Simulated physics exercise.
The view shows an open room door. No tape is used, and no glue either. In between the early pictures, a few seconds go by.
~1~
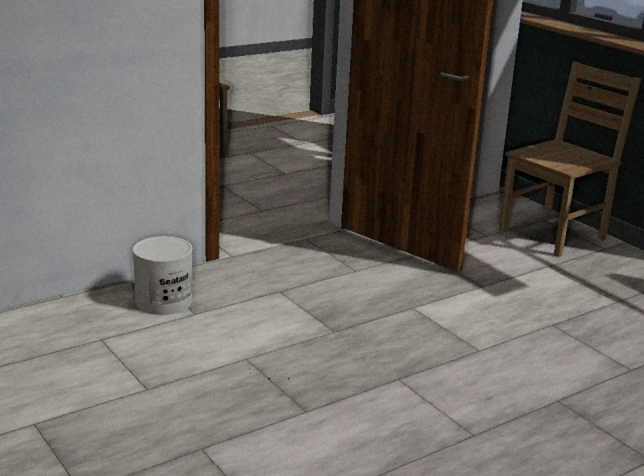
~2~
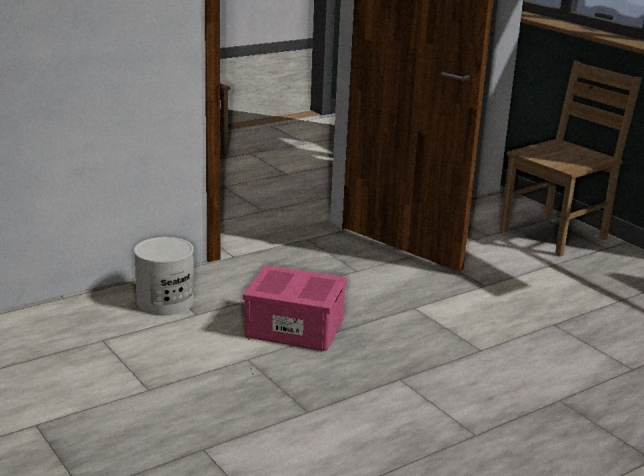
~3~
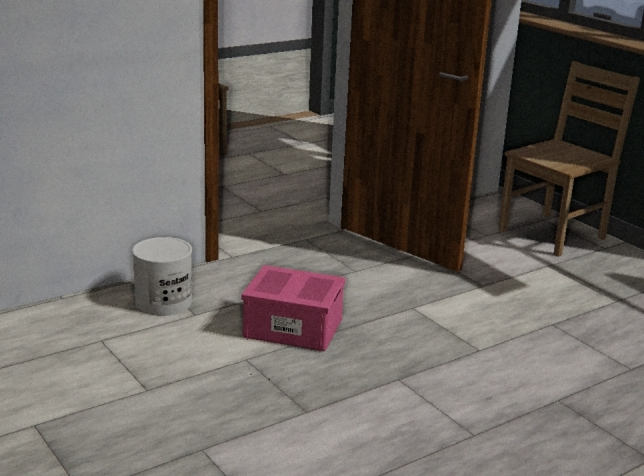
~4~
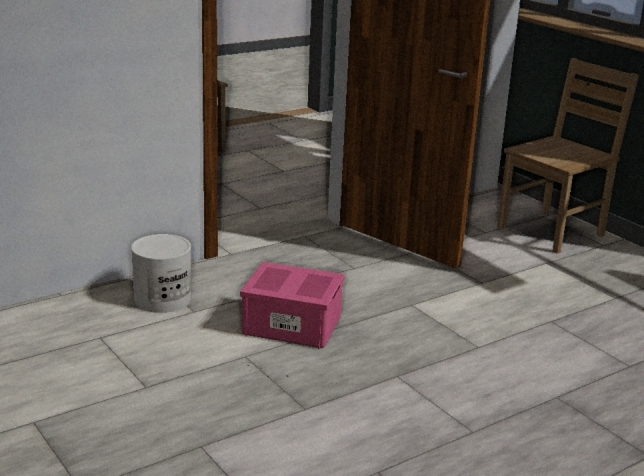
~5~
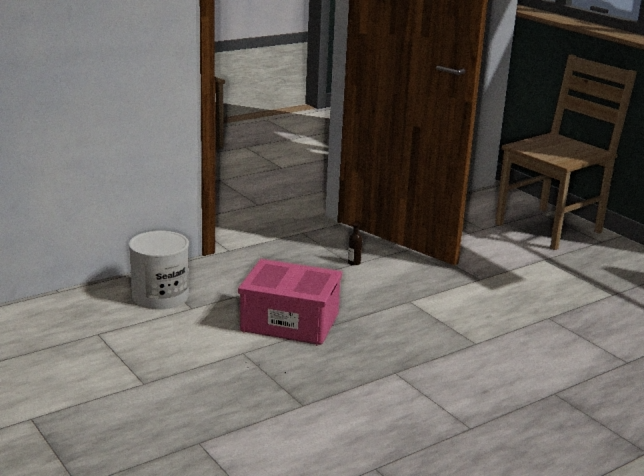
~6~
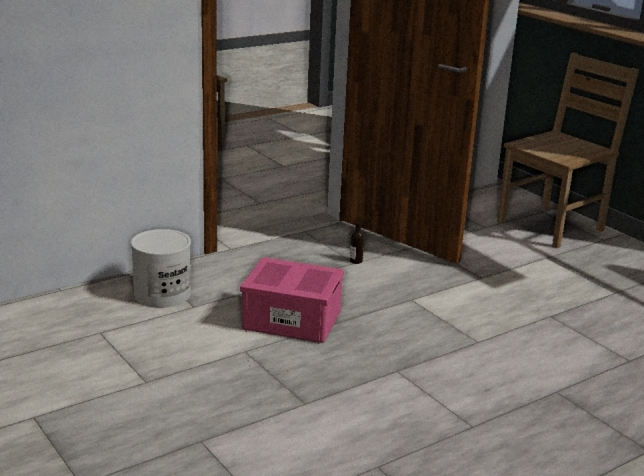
Pink tote appearing on the tiled floor beside a white pail, then a brown bottle appearing near the motionless open door.
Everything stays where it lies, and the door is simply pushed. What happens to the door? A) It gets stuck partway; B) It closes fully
(B) It closes fully.
Then, 1.10 s after the last picture, door 61° open; brown bottle slid about its own width near (343, 243).
Then, 1.60 s after the last picture, door 35° open; brown bottle slid well along near (298, 239).
Then, 2.20 s after the last picture, door 4° open; brown bottle slid well along near (252, 225).
At rest, door 0° open; moved from the start, brown bottle; the other 2 in place. Seen from the same camera at the end, brown bottle near (247, 221).
